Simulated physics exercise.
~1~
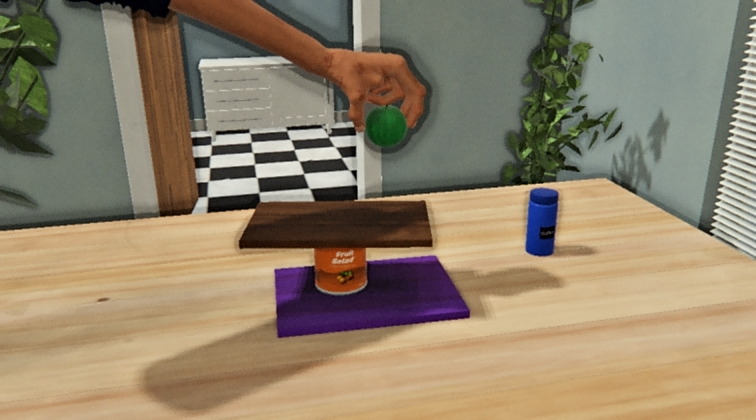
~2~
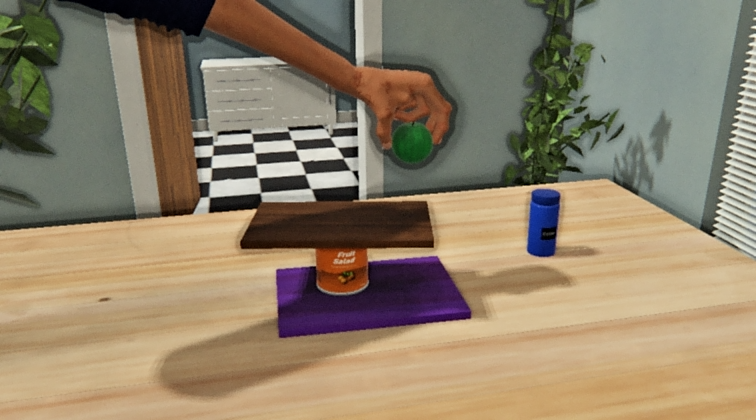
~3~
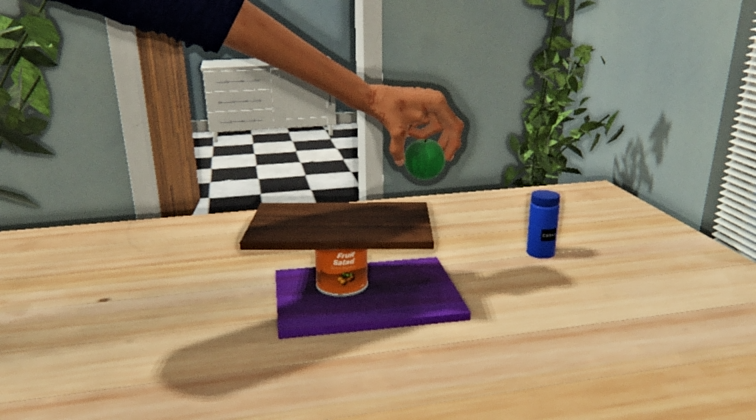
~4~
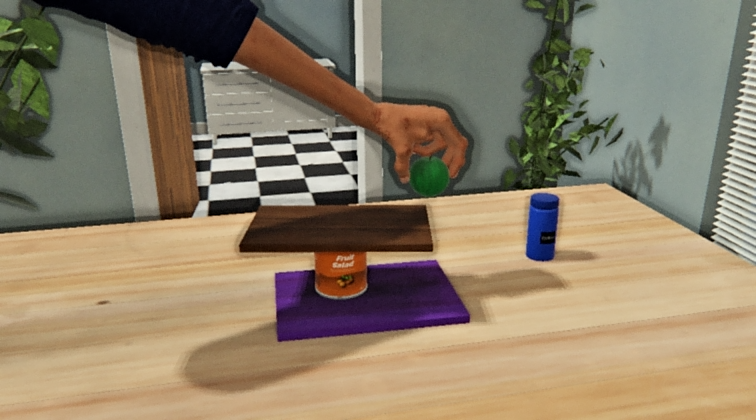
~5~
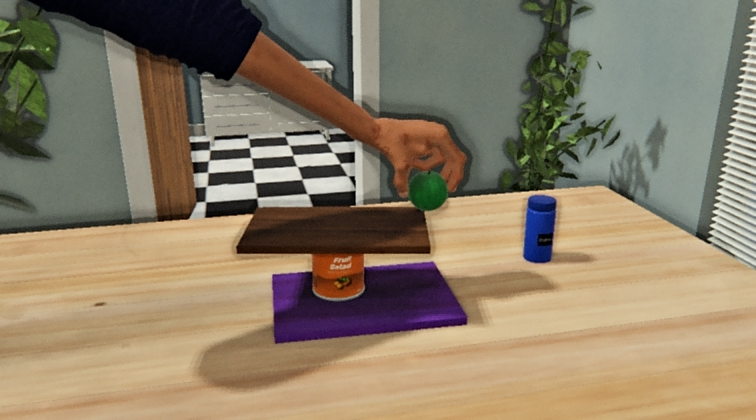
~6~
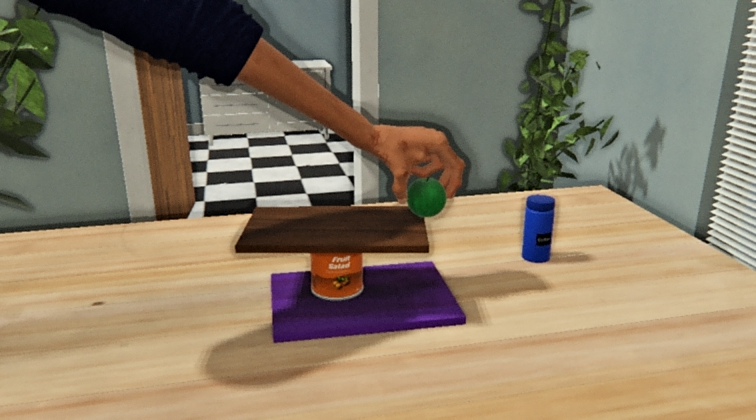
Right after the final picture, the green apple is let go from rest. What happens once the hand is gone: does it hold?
Most likely the pile cannot bear the load.
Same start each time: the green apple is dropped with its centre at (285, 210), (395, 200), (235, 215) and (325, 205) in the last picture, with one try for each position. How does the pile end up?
First, it stays up; second, it keeps its balance; third, it loses its balance; fourth, it stays up.
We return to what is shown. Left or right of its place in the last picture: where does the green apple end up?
Off rightwards in the picture.
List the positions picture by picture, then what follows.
On its way; green apple (386, 126); purple board (366, 292), in the first picture.
On its way; green apple (412, 142); orange tin (342, 255), in the second picture.
On its way; green apple (425, 159); purple board (367, 294), in the third picture.
On its way; green apple (429, 176); orange tin (341, 258), in the fourth picture.
On its way; green apple (428, 191); purple board (363, 298), in the fifth picture.
In place under the hand; green apple (426, 197); orange tin (337, 260), in the sixth picture.
Then, 0.60 s after the last picture, green apple now fallen.
Then, 0.70 s after the last picture, things are still on the move.
Then, 0.80 s after the last picture, as before.
At rest, fallen, green apple; the other 4 in place. Seen from the same camera at the end, green apple near (500, 269). The pile comes apart.
